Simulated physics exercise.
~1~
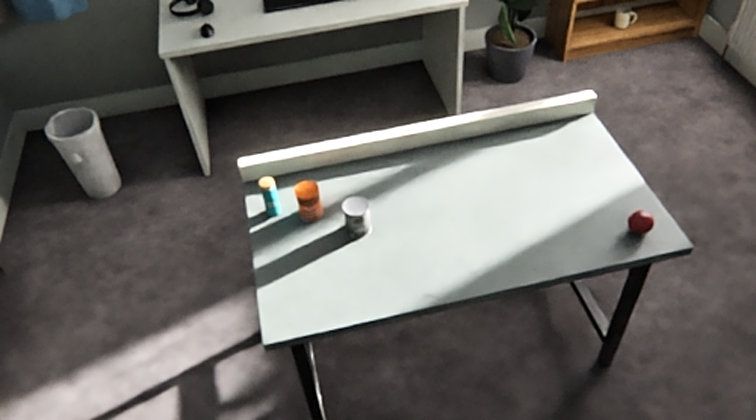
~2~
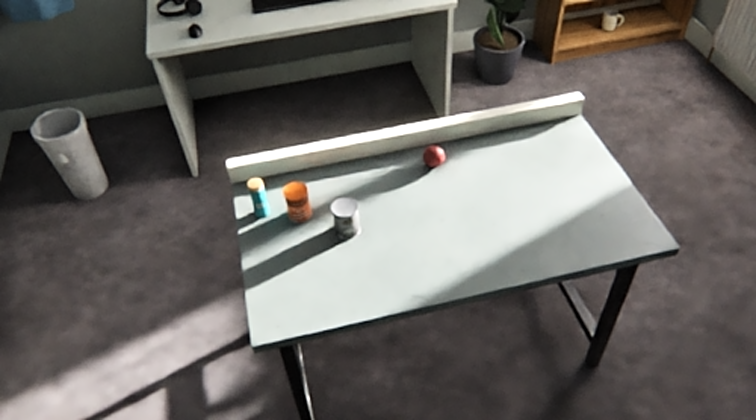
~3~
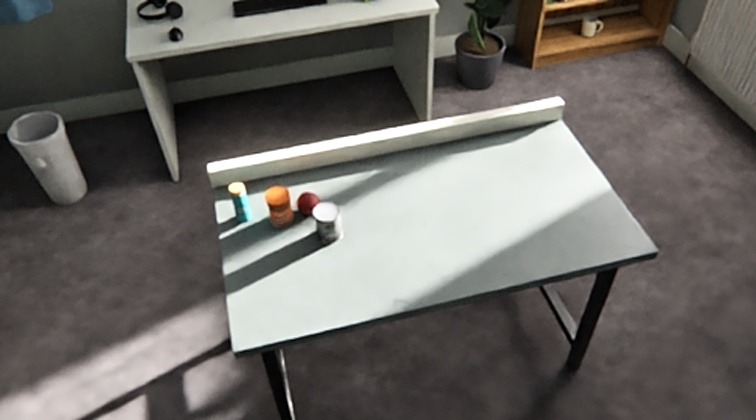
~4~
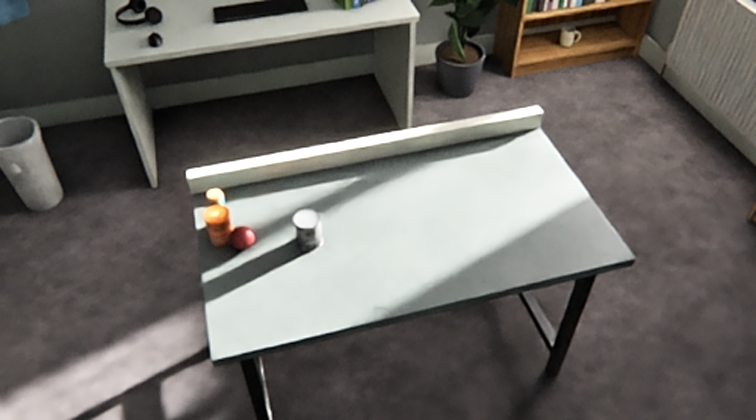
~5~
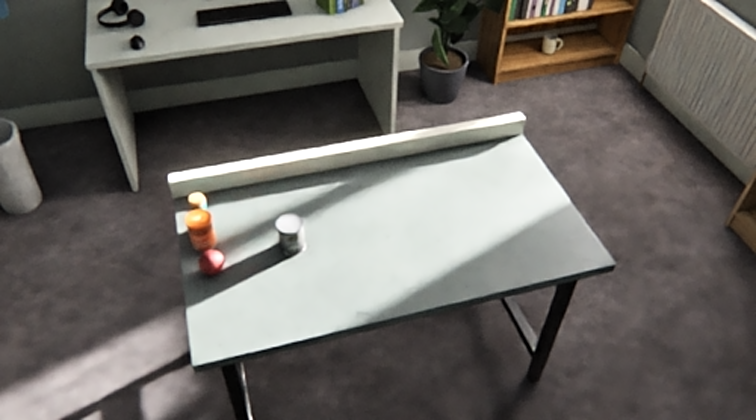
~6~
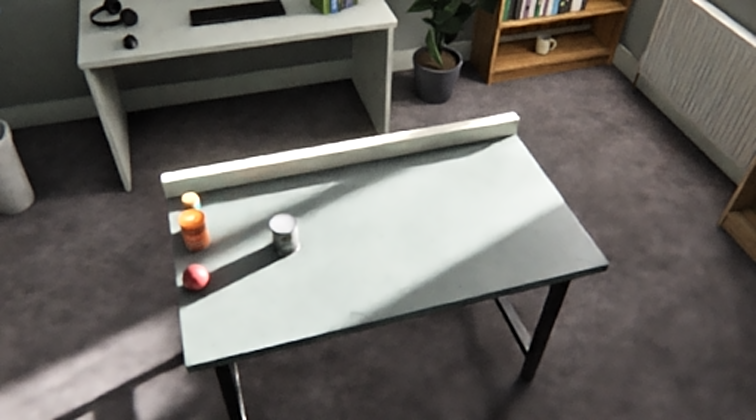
A red ball rolls left off the rail, nudges an orange tin, and everything stays upright.
